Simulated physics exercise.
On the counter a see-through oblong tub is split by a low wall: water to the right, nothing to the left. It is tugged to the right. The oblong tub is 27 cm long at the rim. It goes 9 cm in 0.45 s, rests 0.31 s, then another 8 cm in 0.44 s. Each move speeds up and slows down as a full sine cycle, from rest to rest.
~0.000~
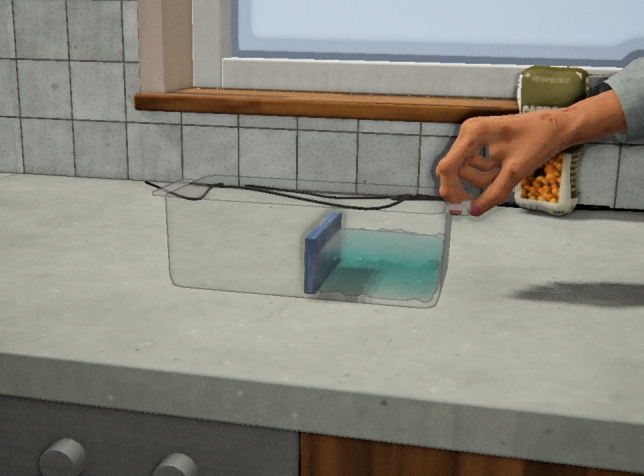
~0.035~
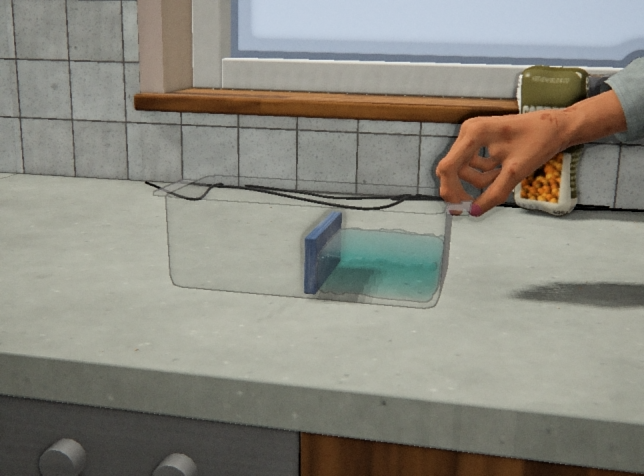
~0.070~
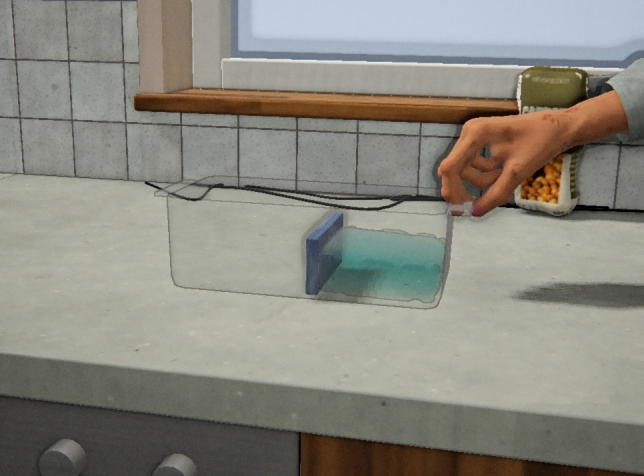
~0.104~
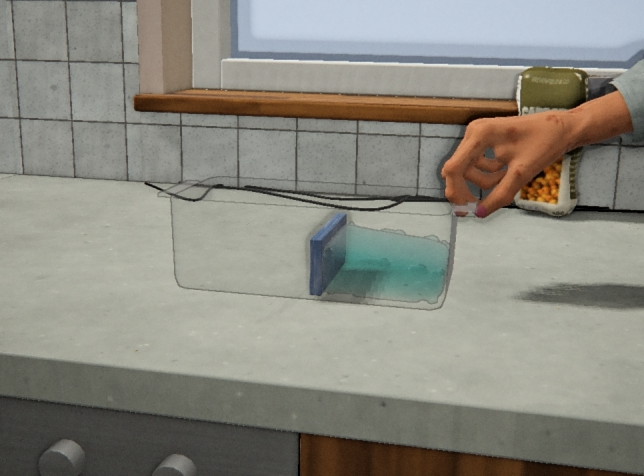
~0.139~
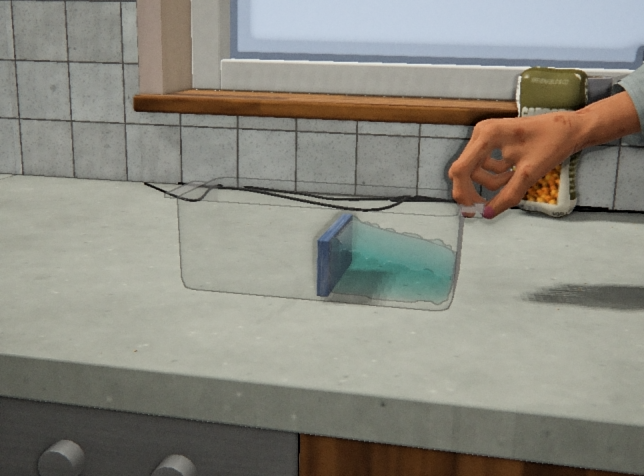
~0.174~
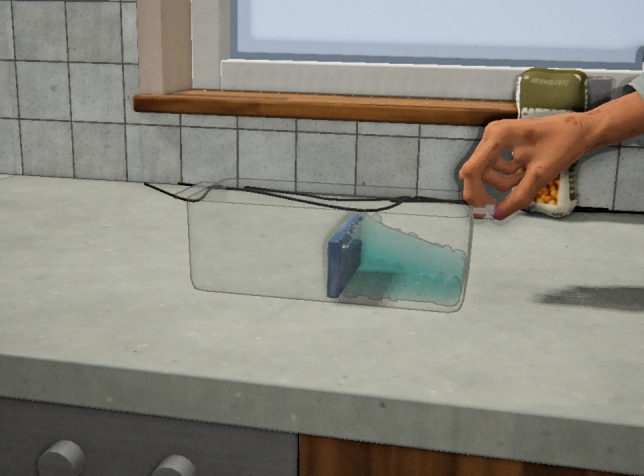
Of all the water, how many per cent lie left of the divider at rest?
Close to 16 per cent.
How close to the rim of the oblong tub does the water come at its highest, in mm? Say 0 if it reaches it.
About 0 mm.
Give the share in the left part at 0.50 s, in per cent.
Near 2 in a hundred.
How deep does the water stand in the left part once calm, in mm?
About 6 mm.
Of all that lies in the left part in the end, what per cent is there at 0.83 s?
About 60 per cent.
After 0.50 s it has gone 9 cm; 1 per cent is on the left side and 0 is out of the oblong tub.
After 0.83 s it has gone 9 cm; 10 per cent is on the left side and 0 is out of the oblong tub.
After 1.16 s it has gone 17 cm; 10 per cent is on the left side and 0 is out of the oblong tub.
After 1.49 s it has gone 17 cm; 15 per cent is on the left side and 0 is out of the oblong tub.
In the end 16 per cent is on the left side and 0 is out of the oblong tub.
